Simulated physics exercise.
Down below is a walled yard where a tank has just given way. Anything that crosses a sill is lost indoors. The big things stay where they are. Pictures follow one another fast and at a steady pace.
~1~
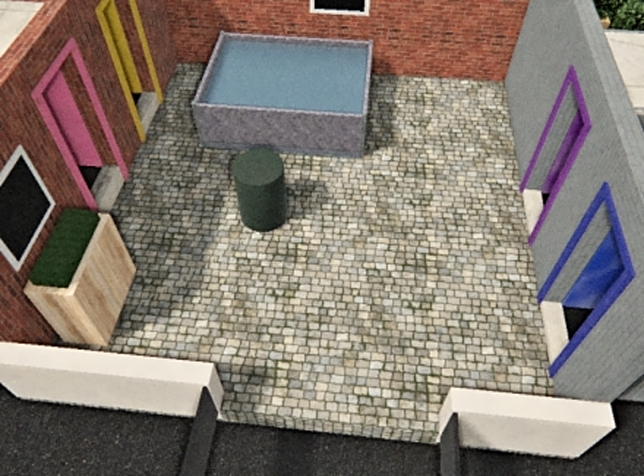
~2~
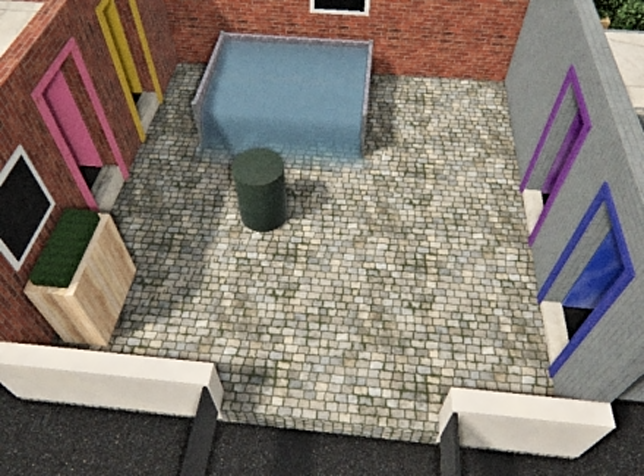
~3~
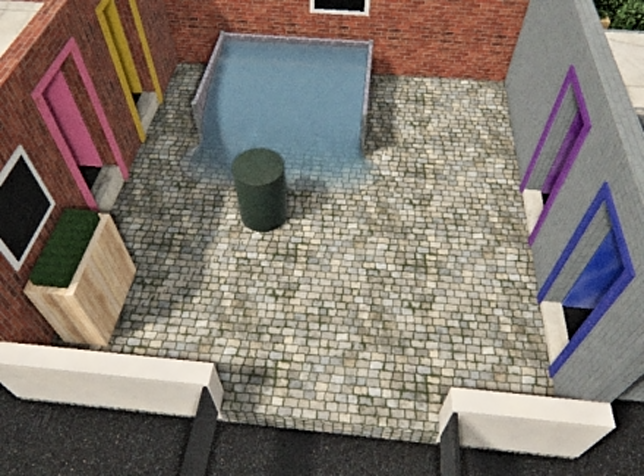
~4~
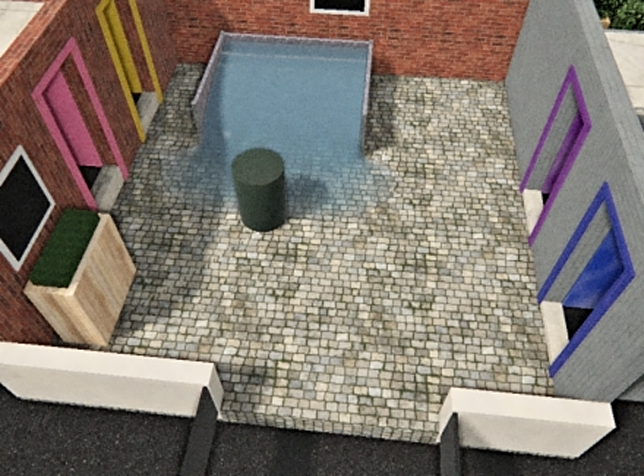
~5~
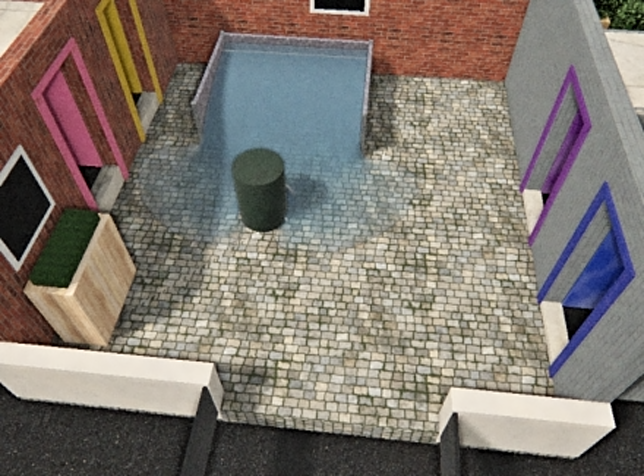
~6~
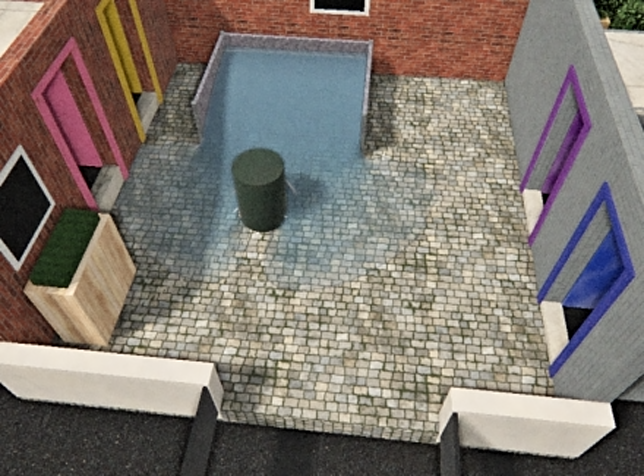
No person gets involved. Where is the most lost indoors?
Through the blue door.
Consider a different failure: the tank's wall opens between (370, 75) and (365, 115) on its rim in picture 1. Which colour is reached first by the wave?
First comes the purple one.
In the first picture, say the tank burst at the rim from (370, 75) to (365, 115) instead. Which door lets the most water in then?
The purple door.
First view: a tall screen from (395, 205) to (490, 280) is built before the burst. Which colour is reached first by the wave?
First: The pink door.
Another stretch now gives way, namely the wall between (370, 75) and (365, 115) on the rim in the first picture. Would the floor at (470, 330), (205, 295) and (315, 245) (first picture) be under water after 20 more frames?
Soaked, untouched, untouched.
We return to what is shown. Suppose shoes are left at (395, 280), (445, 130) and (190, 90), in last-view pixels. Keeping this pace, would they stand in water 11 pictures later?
The first spot is swamped, the second spared and the third spared.
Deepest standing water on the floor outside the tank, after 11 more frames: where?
Somewhere near (39, 371), I think.
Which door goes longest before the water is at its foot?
I'd point to the yellow-painted one.
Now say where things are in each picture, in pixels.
The first frame shows the water tank at (288, 76) is whole and still.
In the second frame, the front is at (366, 160), out from the gap at (281, 135).
In the third frame, the front is at (372, 180), out from the gap at (281, 138).
In the fourth frame, the front is at (391, 181), out from the gap at (281, 140).
In the fifth frame, water pours out at (281, 140) and has run to (398, 214).
In the sixth frame, the front is at (174, 266), out from the gap at (281, 141).
A moment on, water covers 55 % of the floor; blue door not reached, yellow door not reached, purple door not reached, pink door wet at the sill, nothing in.
Next, water covers 65 % of the floor; blue door wet at the sill, nothing in, yellow door not reached, purple door not reached, pink door wet at the sill, nothing in.
Then, water covers 70 % of the floor; blue door some in, yellow door wet at the sill, nothing in, purple door wet at the sill, nothing in, pink door a trickle in.
Later, water covers 80 % of the floor; blue door a lot in, yellow door wet at the sill, nothing in, purple door wet at the sill, nothing in, pink door a trickle in.
In the end, water covers 100 % of the floor; blue door a lot in, yellow door wet at the sill, nothing in, purple door wet at the sill, nothing in, pink door a trickle in; the blue door has let in the most.
